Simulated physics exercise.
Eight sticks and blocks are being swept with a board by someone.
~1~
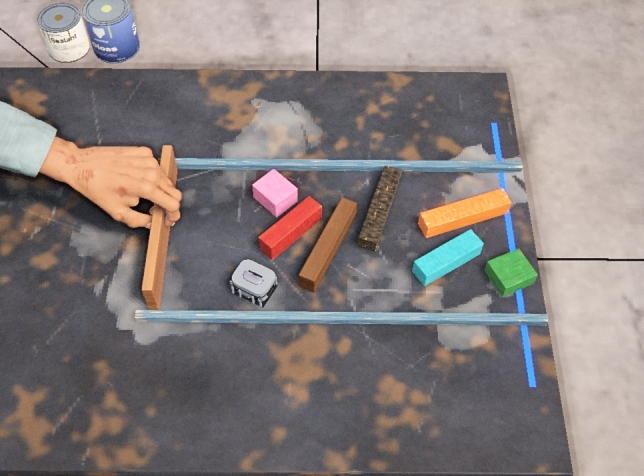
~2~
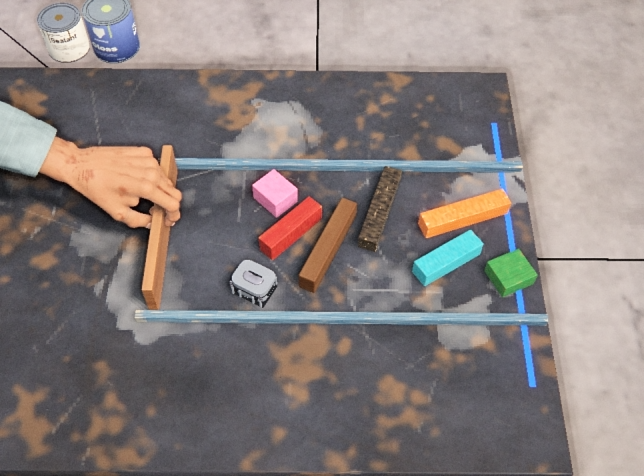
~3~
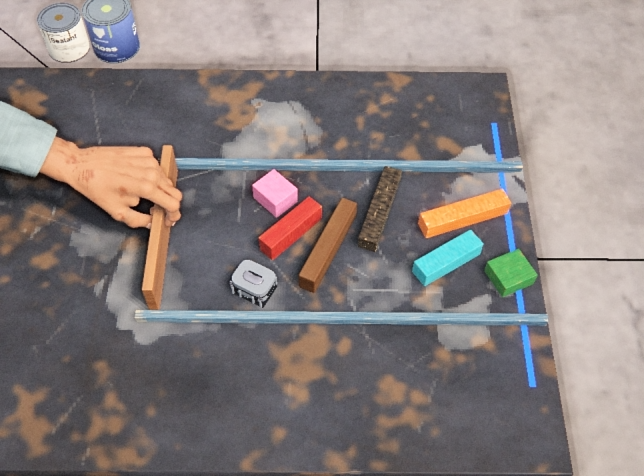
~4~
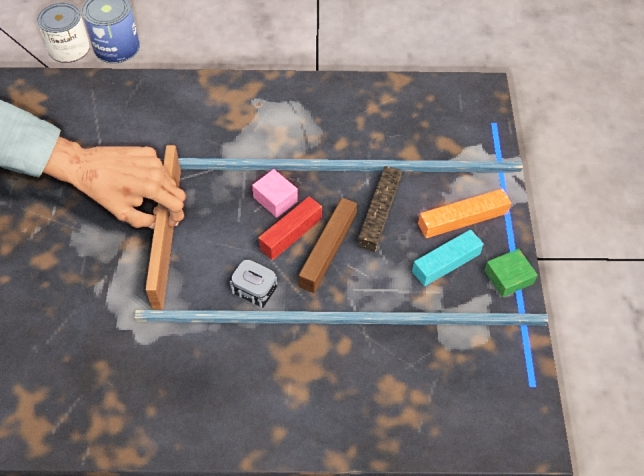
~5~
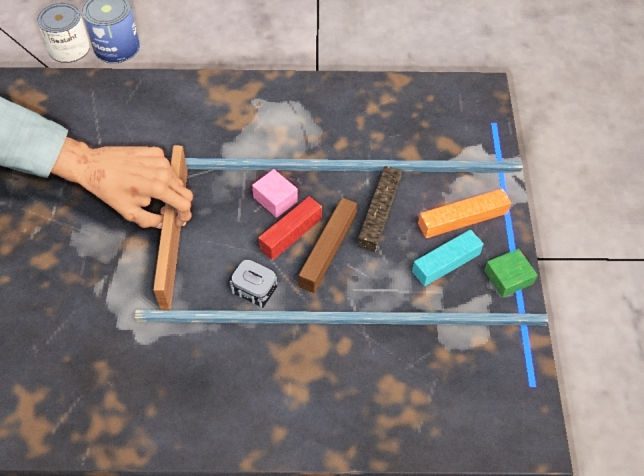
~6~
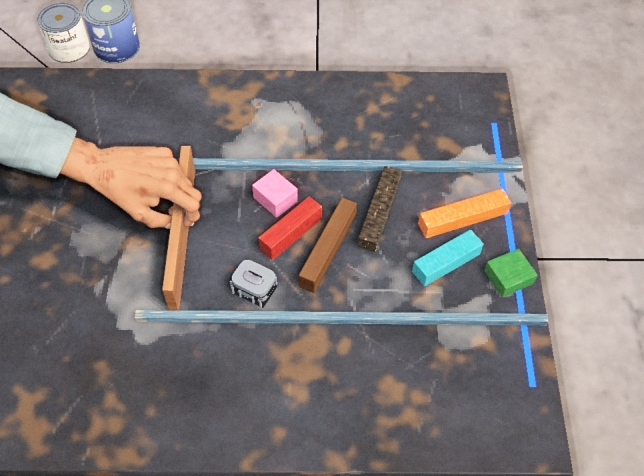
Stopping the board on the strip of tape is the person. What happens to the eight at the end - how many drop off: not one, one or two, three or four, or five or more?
The count of those that drop off: Five or more.
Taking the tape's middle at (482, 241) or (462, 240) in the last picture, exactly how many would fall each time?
Respectively 4 and 4.
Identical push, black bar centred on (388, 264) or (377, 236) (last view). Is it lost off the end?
The black bar: Plunges, then plunges.
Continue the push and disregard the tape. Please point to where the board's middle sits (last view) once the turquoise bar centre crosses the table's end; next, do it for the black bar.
Its middle is about (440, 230) and about (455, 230).
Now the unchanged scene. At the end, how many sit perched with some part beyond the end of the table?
It totals 2.
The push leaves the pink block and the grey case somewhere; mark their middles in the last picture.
Middles: Around (529, 192) and around (539, 277).
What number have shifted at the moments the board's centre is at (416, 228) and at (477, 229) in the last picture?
I count 8 first and 8 after.
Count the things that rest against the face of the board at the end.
Number in contact with it: 2.
Soon after, none off yet; green block at rest near (511, 273); orange bar at rest near (465, 213); turquoise bar at rest near (448, 258).
In the end, the number that fall off is five or more; gone, red bar, brown stick, black bar, turquoise bar, orange bar and green block.
